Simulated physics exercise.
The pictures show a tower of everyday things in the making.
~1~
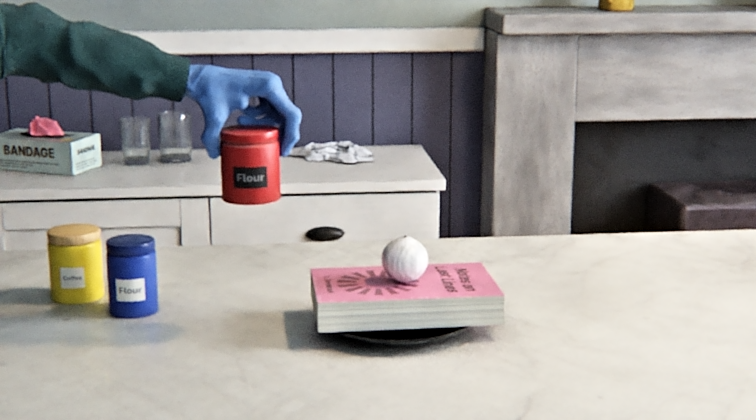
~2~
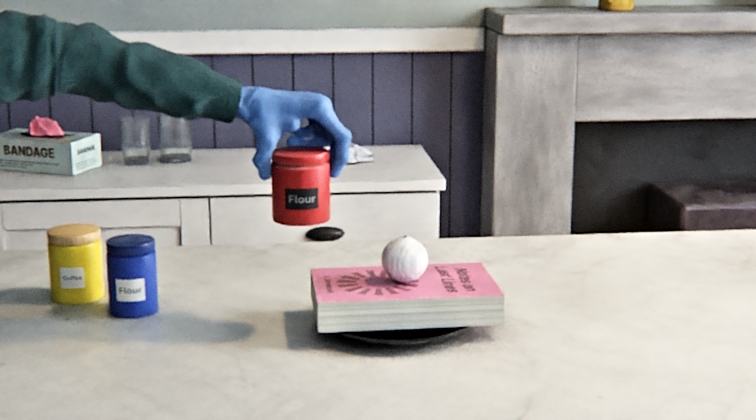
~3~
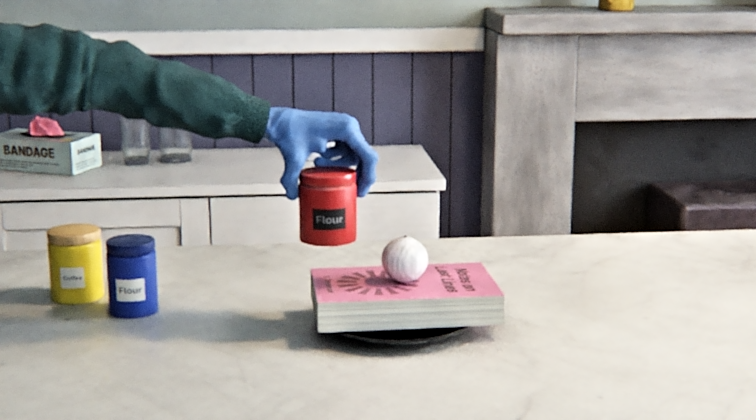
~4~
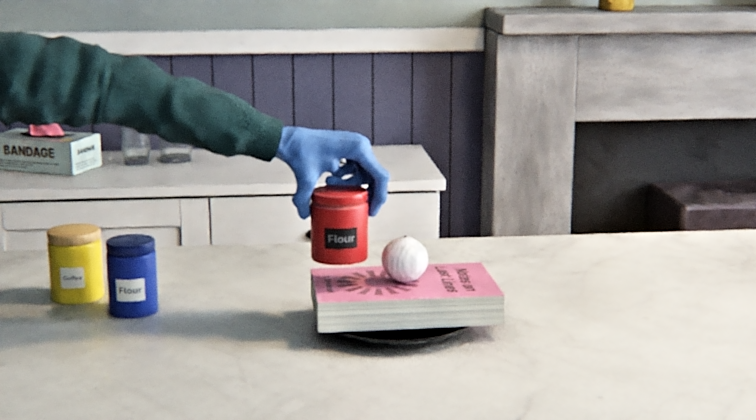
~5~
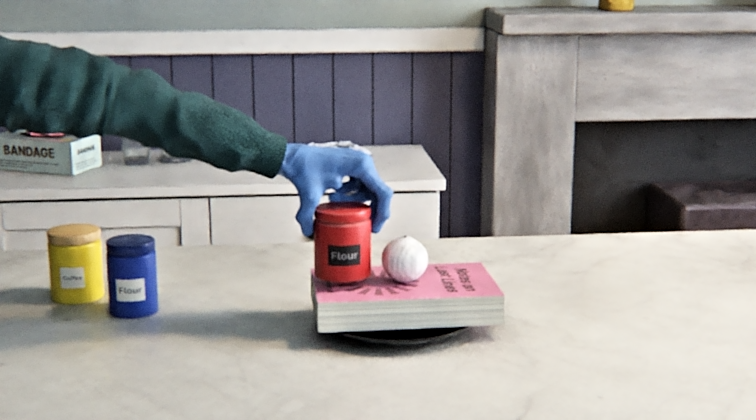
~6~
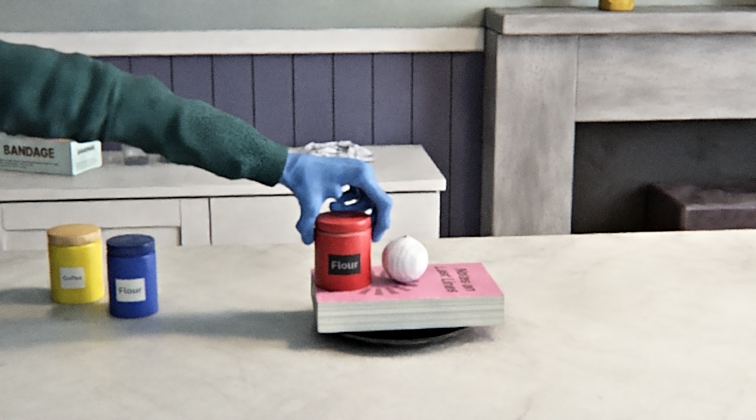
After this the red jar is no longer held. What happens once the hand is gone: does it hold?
Outcome: The pile keeps its balance.
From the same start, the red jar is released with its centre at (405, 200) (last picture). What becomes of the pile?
Then it loses its balance.
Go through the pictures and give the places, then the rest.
Still above its spot; red jar (250, 165); white onion (404, 259), in the first frame.
Still above its spot; red jar (301, 185); pink book (404, 296), in the second frame.
Still above its spot; red jar (328, 206), in the third frame.
Still above its spot; red jar (340, 224); blue jar (132, 276), in the fourth frame.
Still above its spot; red jar (343, 241); yellow jar (76, 264), in the fifth frame.
In place under the hand; red jar (343, 250); white onion (404, 259), in the sixth frame.
Then, 0.20 s on from there, no change.
Then, 0.50 s on from there, red jar resting near (343, 251).
In the end, all 6 unmoved. At the end, from the last picture's camera, red jar near (343, 251). The pile stays up.
